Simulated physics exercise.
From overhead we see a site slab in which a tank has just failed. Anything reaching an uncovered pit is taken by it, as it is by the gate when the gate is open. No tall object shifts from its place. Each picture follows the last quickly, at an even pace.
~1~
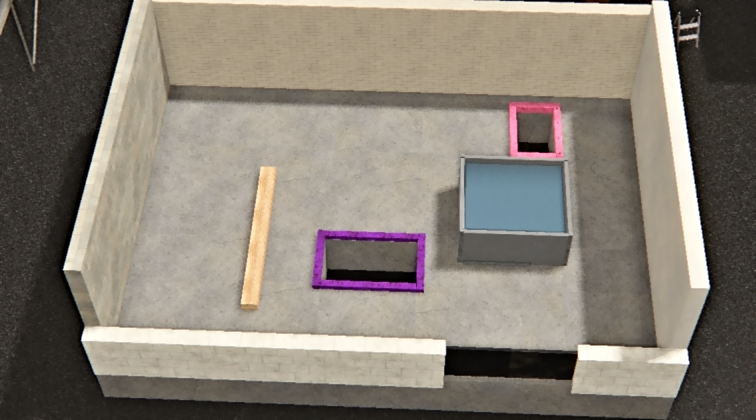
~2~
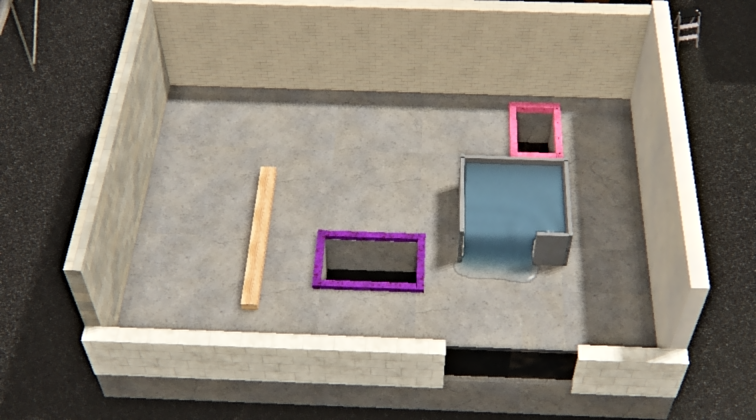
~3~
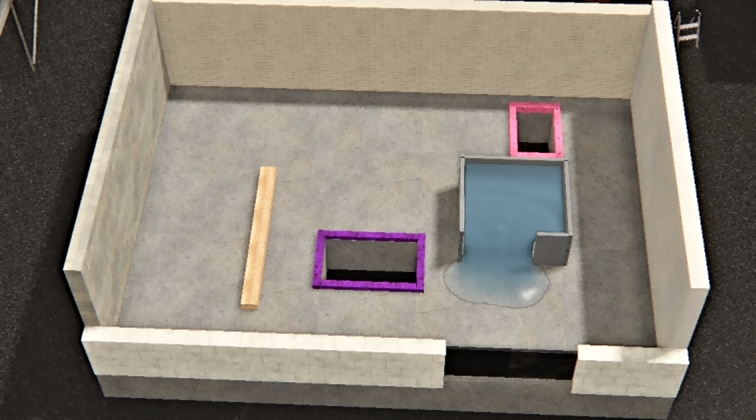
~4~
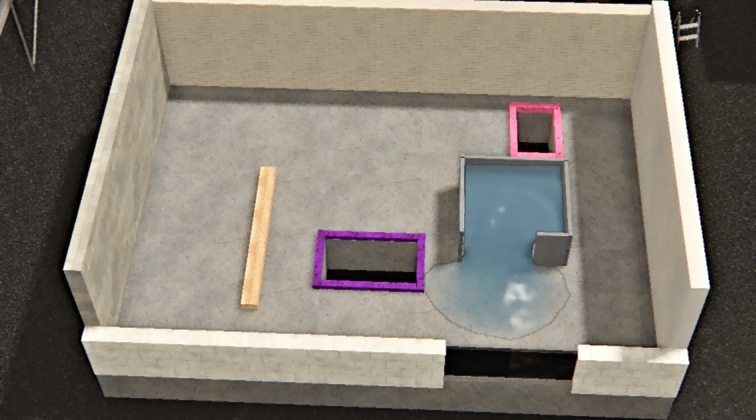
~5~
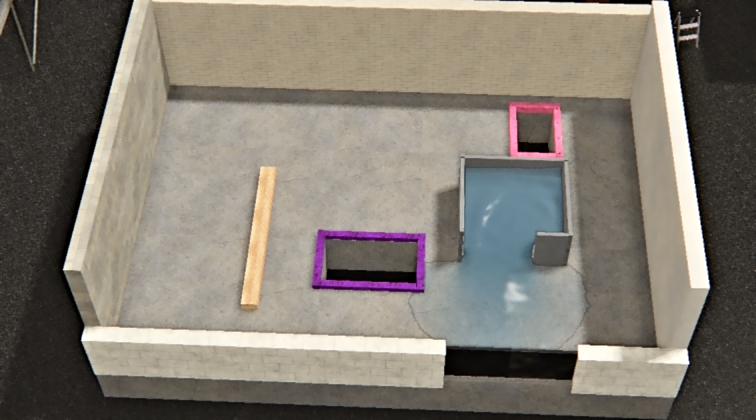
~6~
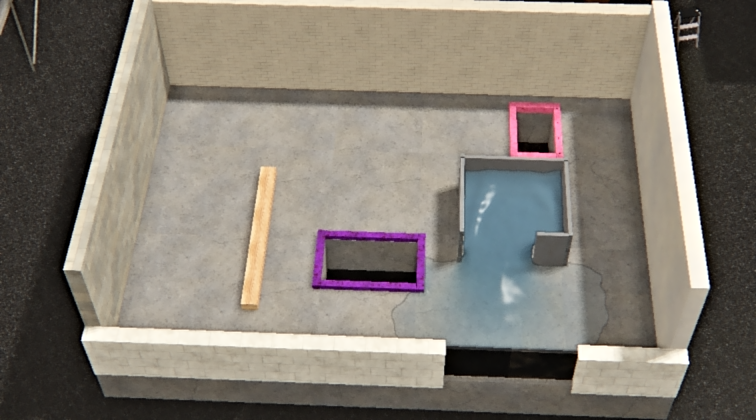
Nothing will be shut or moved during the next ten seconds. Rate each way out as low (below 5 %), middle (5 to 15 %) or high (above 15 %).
Ratings - gate: Low; pink pit: Low; purple pit: Low.
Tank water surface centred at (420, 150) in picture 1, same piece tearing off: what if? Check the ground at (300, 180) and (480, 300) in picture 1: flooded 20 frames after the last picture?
In the order given, swamped and swamped.
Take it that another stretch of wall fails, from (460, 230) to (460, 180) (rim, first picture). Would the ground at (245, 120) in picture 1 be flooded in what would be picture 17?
At that point: Swamped.
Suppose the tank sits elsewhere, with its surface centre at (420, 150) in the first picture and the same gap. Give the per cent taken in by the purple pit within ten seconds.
The purple pit ends up with 50 per cent.
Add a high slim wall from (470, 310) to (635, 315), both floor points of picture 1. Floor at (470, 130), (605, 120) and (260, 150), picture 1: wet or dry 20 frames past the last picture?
Result in the order given: Unaffected, drowned, unaffected.
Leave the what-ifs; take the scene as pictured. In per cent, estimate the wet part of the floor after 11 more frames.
It comes to 25 per cent.
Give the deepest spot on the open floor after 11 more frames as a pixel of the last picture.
Pointing at (655, 374).
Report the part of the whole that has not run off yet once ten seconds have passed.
Estimate: Some 100 %.
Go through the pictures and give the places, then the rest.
The first picture shows the water tank at (515, 198) is whole and still.
In the second picture, water pours out at (498, 250) and has run to (461, 271).
In the third picture, the front is at (526, 302), out from the gap at (498, 252).
In the fourth picture, water pours out at (498, 253) and has run to (515, 334).
In the fifth picture, the front is at a hidden place, out from the gap at (498, 253).
In the sixth picture, water pours out at (498, 253) and has run to a hidden place.
A moment on, water covers 15 % of the floor; the gate 0 %, the pink pit 0 %, the purple pit 0 %.
Next, water covers 25 % of the floor; the gate 0 %, the pink pit 0 %, the purple pit 0 %.
Then, water covers 45 % of the floor; the gate 0 %, the pink pit 0 %, the purple pit 0 %.
Later, water covers 70 % of the floor; the gate 0 %, the pink pit 0 %, the purple pit 0 %.
In the end, water covers 90 % of the floor; the gate 0 %, the pink pit 0 %, the purple pit 0 %.
